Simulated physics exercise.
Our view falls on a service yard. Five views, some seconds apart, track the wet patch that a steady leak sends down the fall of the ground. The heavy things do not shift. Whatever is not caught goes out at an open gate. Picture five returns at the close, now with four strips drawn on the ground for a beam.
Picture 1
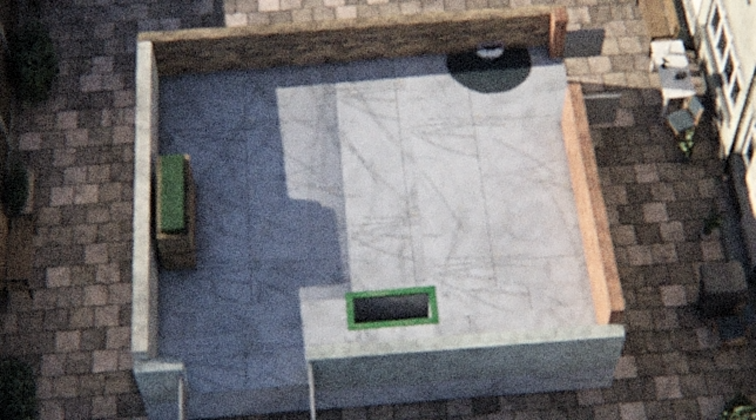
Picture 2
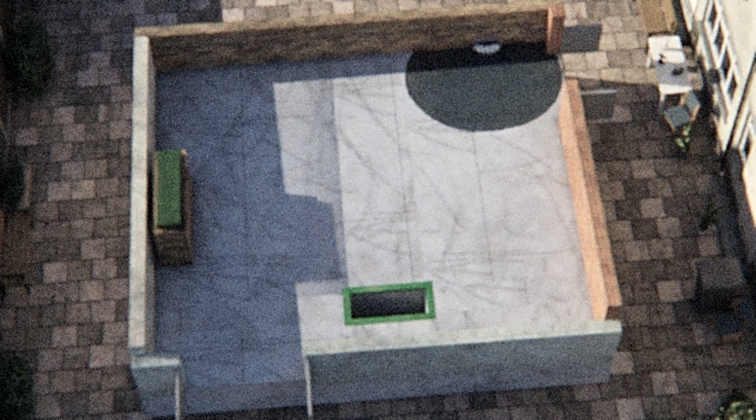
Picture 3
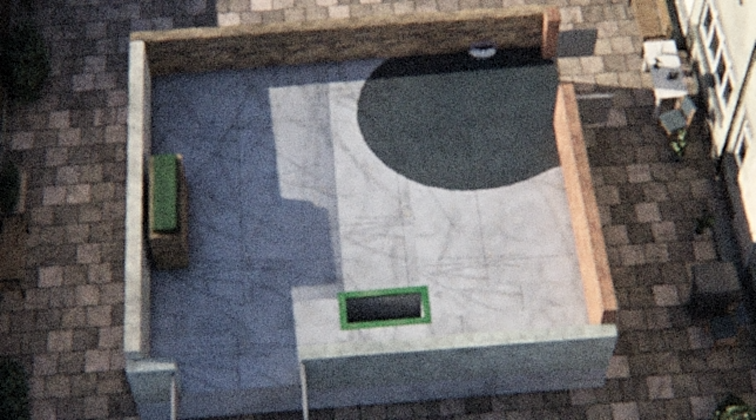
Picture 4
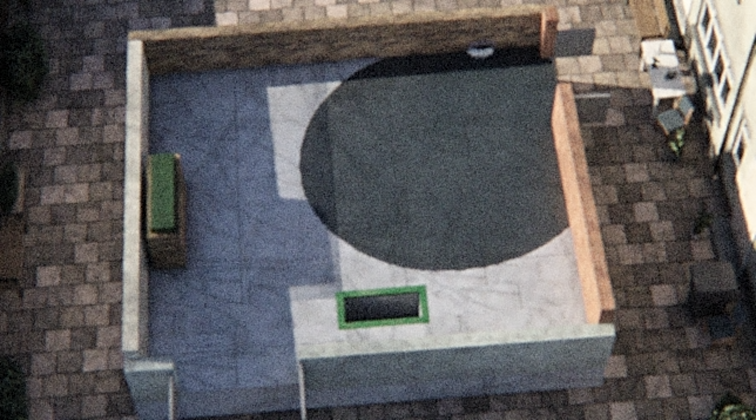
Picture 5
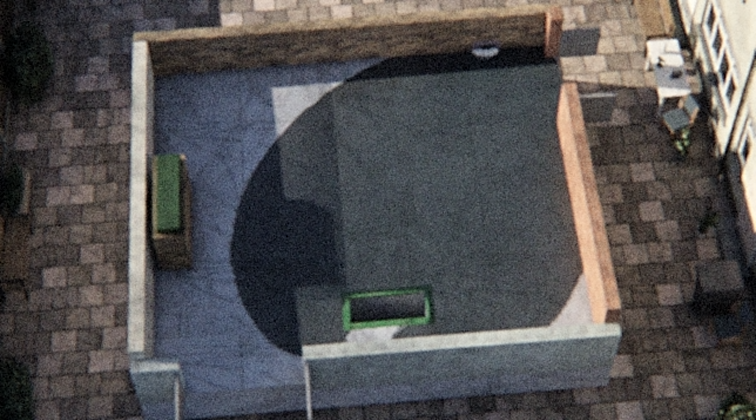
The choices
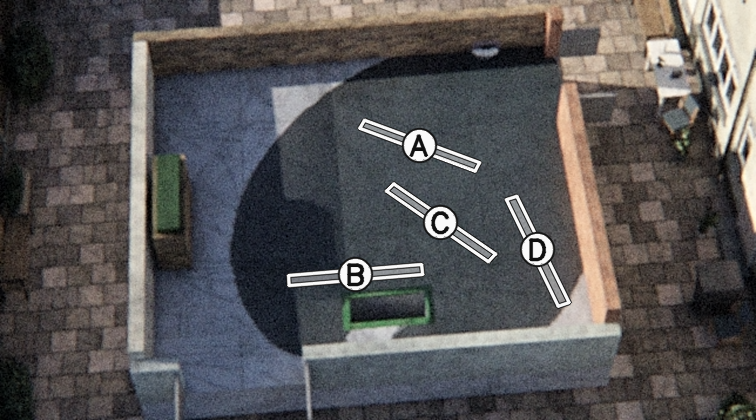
A dark pool of water spreads across the pale floor of a walled service yard, seen from high above with brown paving all around. A green-topped box stands by the left wall, a green-rimmed drain pit lies near the front wall, and a small white outfall sits at the upper right. From there the water widens left and downward, surrounding the pit, while the view shifts very slightly.
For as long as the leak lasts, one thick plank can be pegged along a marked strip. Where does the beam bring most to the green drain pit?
D beats the others.
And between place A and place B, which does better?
That is place A.
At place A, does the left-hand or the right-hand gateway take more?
More leaves on the left.
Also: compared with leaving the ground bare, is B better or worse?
It is worse.
In white, A from (362, 124) to (477, 166); B from (288, 280) to (422, 269); C from (390, 187) to (491, 257); D from (511, 197) to (563, 304).
For place A, about 22 % of the stream goes into the green drain pit, about 78 % out by the gates.
For place B, about 14 % of the stream goes into the green drain pit, about 86 % out by the gates.
For place C, about 16 % of the stream goes into the green drain pit, about 83 % out by the gates.
For place D, about 30 % of the stream goes into the green drain pit, about 69 % out by the gates.
